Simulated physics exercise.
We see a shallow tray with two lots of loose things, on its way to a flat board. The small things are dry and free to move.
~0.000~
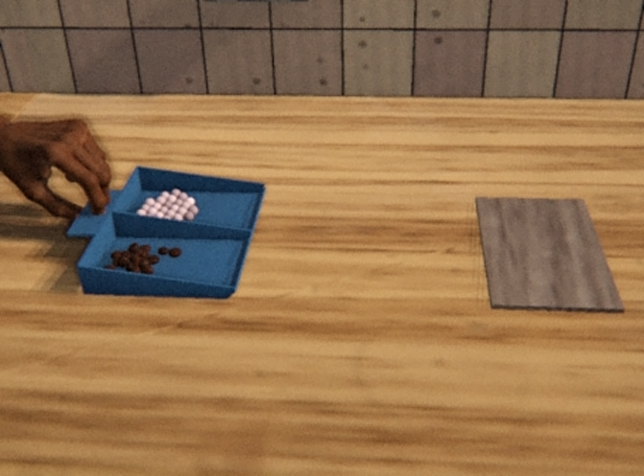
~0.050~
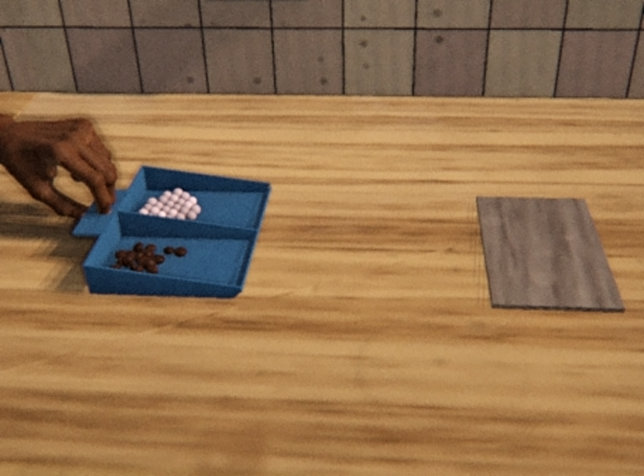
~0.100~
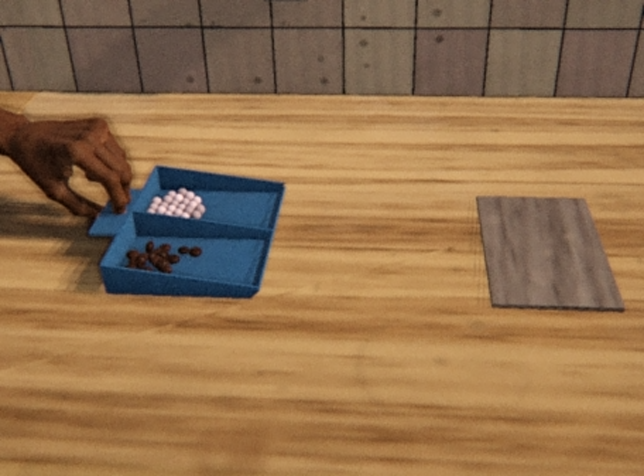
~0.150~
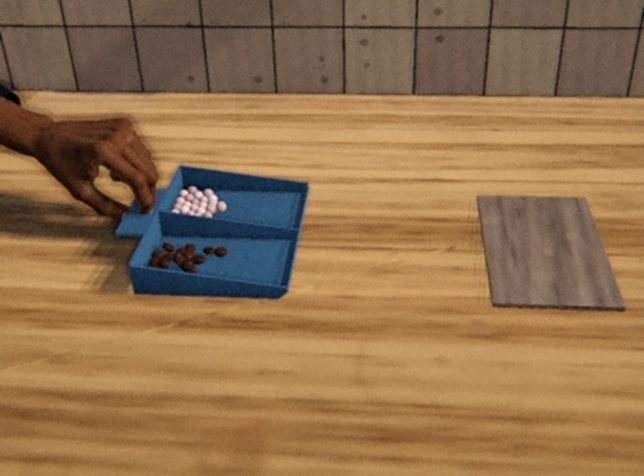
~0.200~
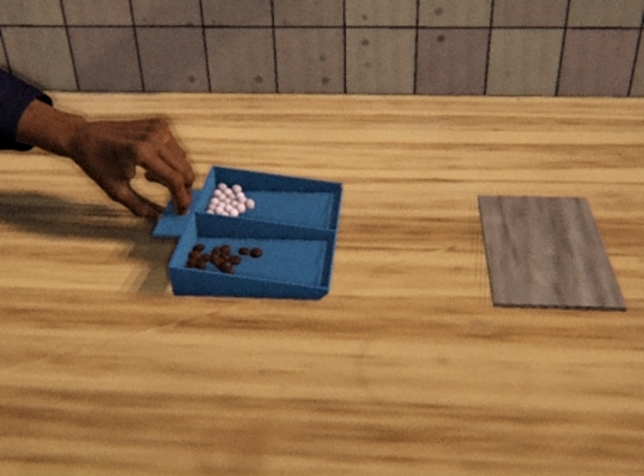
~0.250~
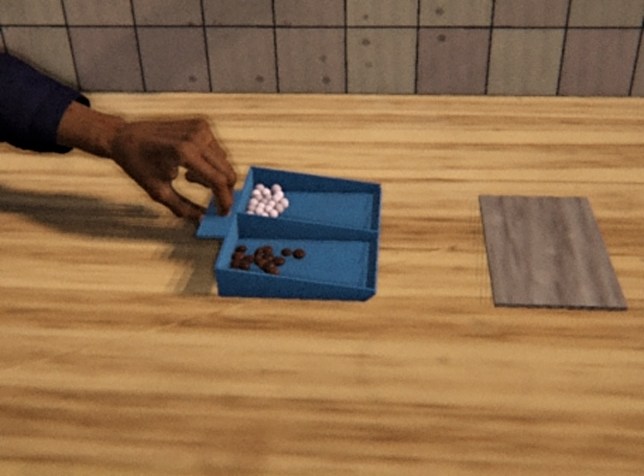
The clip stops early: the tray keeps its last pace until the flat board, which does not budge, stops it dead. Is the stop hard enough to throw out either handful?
Near handful: It stays in the tray. Far handful: It sends some over the front rim.
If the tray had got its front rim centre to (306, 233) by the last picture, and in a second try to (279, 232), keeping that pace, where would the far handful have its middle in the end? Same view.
Around (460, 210) in the first try, (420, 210) in the second.
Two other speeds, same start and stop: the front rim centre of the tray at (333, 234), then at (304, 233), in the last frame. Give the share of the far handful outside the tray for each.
Near 0 % and 0 %.
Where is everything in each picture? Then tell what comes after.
The first picture shows front rim at (252, 234), at rest; flat board at (550, 275); near handful at (135, 259), a few flat chocolate drops; far handful at (163, 211), some sugar pearls.
The second picture shows front rim at (258, 233), hardly any of the way covered; far handful at (166, 210).
The third picture shows front rim at (273, 233), a small part of the way covered; near handful at (153, 258).
The fourth picture shows front rim at (299, 233), about a quarter of the way covered; far handful at (194, 209).
The fifth picture shows front rim at (336, 234), about a third of the way covered; near handful at (215, 259).
The sixth picture shows front rim at (379, 235), about half of the way covered; flat board at (553, 273); near handful at (258, 260); far handful at (260, 207).
After 0.32 s, tray still sliding, front rim near (429, 236); near handful all inside; far handful all inside.
After 0.50 s, tray stopped at the flat board; near handful all inside, moved towards the front rim; far handful all inside, moved towards the front rim.
After 0.71 s, tray stopped at the flat board; near handful all inside, moved towards the front rim; far handful about half out of the tray.
By the end (1.5 s), tray stopped at the flat board; near handful all inside, moved towards the front rim; far handful about half out of the tray.
